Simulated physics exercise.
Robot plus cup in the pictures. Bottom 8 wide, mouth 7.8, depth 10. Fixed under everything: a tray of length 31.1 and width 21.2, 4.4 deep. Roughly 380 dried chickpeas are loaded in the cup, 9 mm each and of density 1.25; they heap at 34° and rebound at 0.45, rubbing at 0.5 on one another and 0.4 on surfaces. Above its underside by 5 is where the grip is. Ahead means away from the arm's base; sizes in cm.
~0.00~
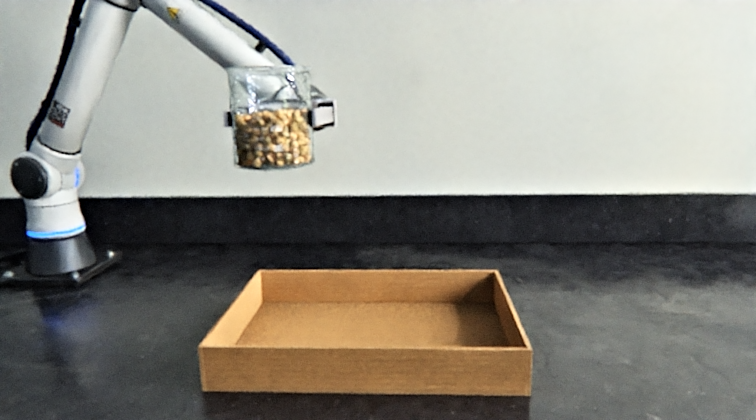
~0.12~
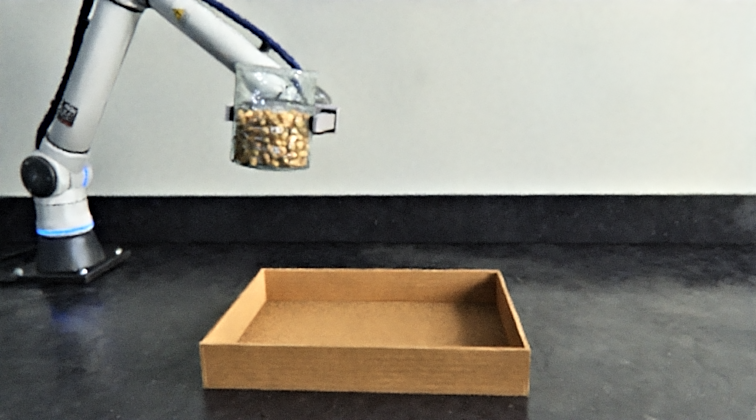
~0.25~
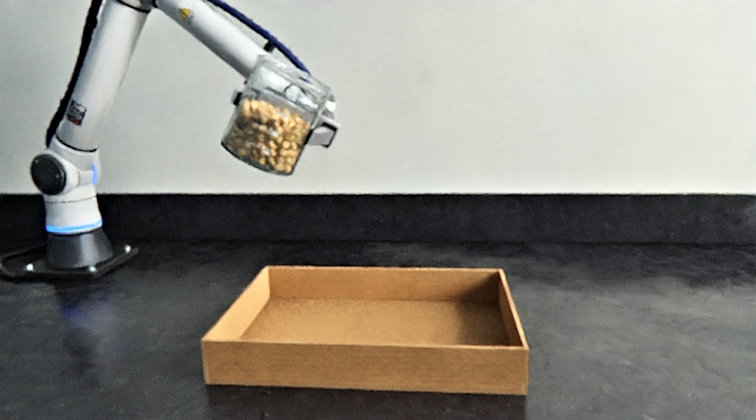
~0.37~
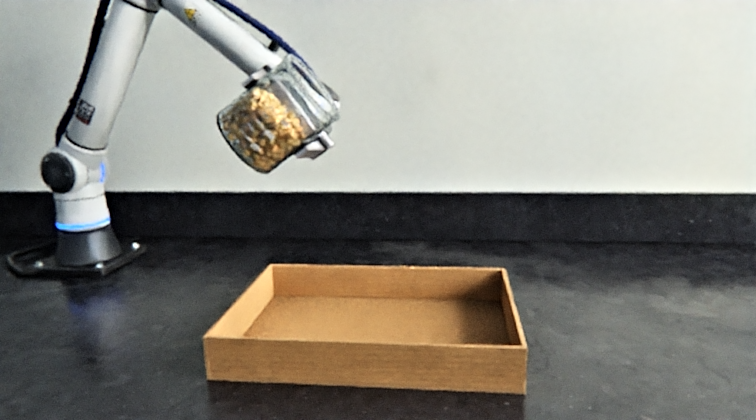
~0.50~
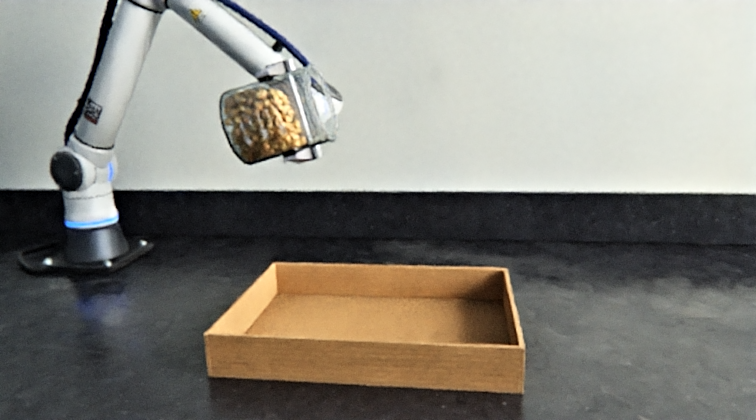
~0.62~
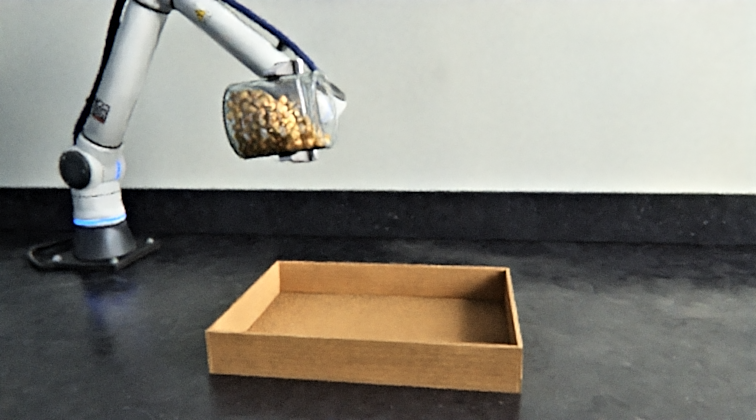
Robot arm holding a clear cup of dried chickpeas above an empty brown tray, tilting it rightward until nearly on its side.
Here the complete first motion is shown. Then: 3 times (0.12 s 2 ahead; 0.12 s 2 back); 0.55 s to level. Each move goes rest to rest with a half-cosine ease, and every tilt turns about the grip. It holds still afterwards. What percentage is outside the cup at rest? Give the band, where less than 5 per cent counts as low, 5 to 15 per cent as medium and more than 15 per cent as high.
High.
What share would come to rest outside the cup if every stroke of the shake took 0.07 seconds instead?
That gives about 45 percent.
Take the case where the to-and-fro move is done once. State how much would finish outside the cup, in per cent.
Approx. 10 per cent.
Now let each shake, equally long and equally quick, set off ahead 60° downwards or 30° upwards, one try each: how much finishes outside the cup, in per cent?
First try about 5 %, second try about 30 %.
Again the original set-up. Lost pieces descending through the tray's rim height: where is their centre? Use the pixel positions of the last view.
Centre: Roughly (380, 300).
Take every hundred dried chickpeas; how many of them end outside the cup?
Some 25 percent.
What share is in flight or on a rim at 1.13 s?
9 %.
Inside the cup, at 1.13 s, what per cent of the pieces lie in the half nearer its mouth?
Around 40 in a hundred.
By 1.13 s, tilted 83° forward, highest piece 26 above the table; 310 in the cup, 32 in the tray, 34 in flight or on a rim.
By 1.64 s, tilted 37° forward, highest piece 28 above the table; 277 in the cup, 97 in the tray, 2 in flight or on a rim.
By 2.09 s, level, highest piece 27 above the table; 277 in the cup, 99 in the tray.
By 3.14 s, level, highest piece 27 above the table; 277 in the cup, 99 in the tray.
Final count, 277 in the cup, 99 in the tray. That is 26 % outside the cup.
